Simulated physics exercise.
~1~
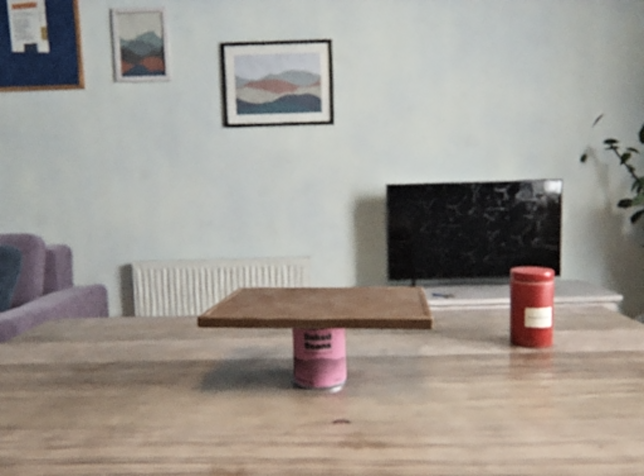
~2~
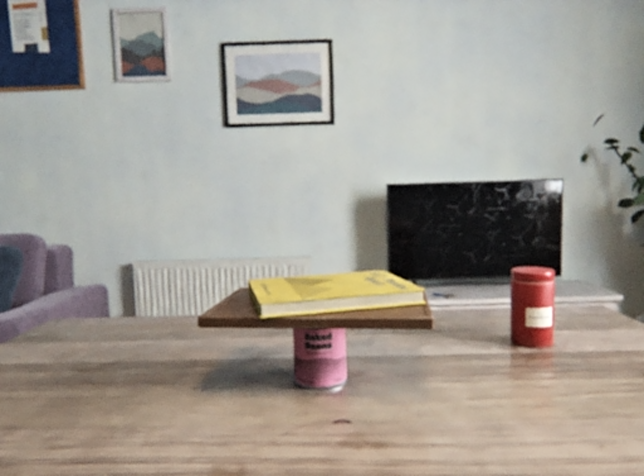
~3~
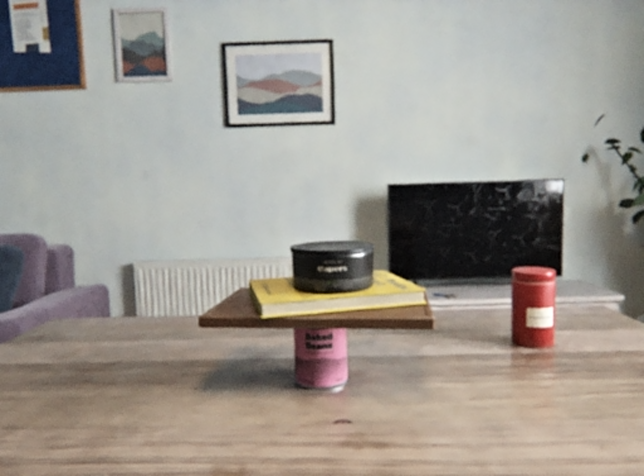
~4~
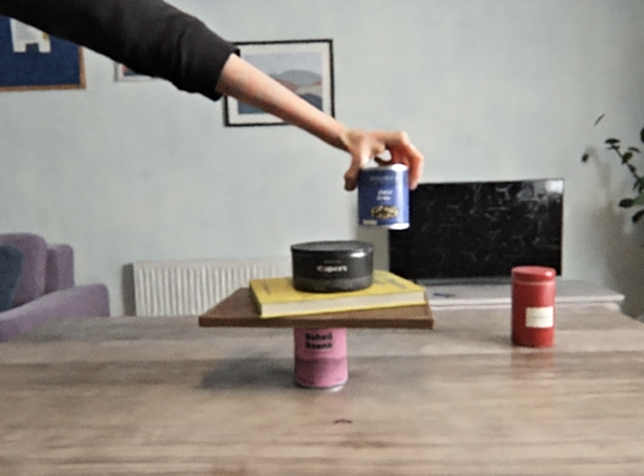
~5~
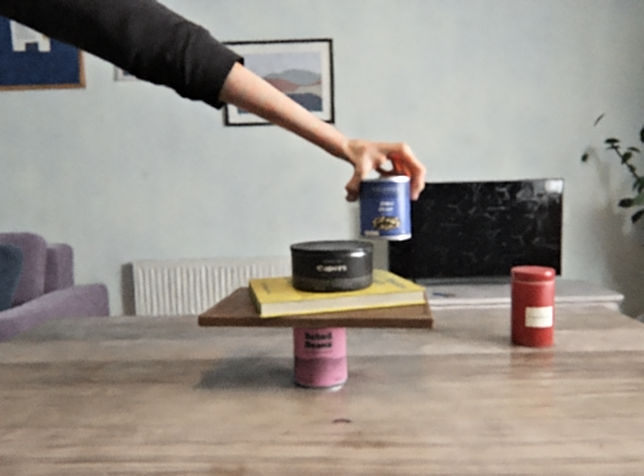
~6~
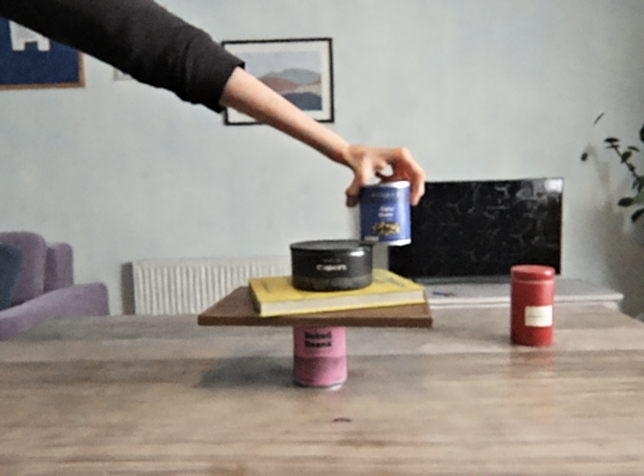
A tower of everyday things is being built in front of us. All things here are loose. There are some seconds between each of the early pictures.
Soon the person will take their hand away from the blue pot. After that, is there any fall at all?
Yes, there is.
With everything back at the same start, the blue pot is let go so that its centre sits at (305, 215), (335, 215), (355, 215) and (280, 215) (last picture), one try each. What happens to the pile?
Try one: It stands firm; try two: It stands firm; try three: It stands firm; try four: It topples.
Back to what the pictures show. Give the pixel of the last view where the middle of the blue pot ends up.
End position: Approximately (469, 349).
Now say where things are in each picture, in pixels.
In the first frame, the last thing is not in view yet; red jar (531, 307).
In the second frame, the last thing is not in view yet; yellow book (330, 291).
In the third frame, the last thing is not in view yet; brown tray (323, 305).
The fourth frame shows coming down; blue pot (383, 197); black tub (332, 265).
The fifth frame shows coming down; blue pot (384, 208); pink tin (320, 344).
The sixth frame shows in place under the hand; blue pot (384, 213); red jar (532, 305).
Then, 0.40 s on from there, blue pot now fallen.
Then, 0.70 s on from there, things are still on the move.
In the end, fallen, blue pot; the other 5 unmoved. At the end, from the last picture's camera, blue pot near (469, 349). The pile loses its balance.
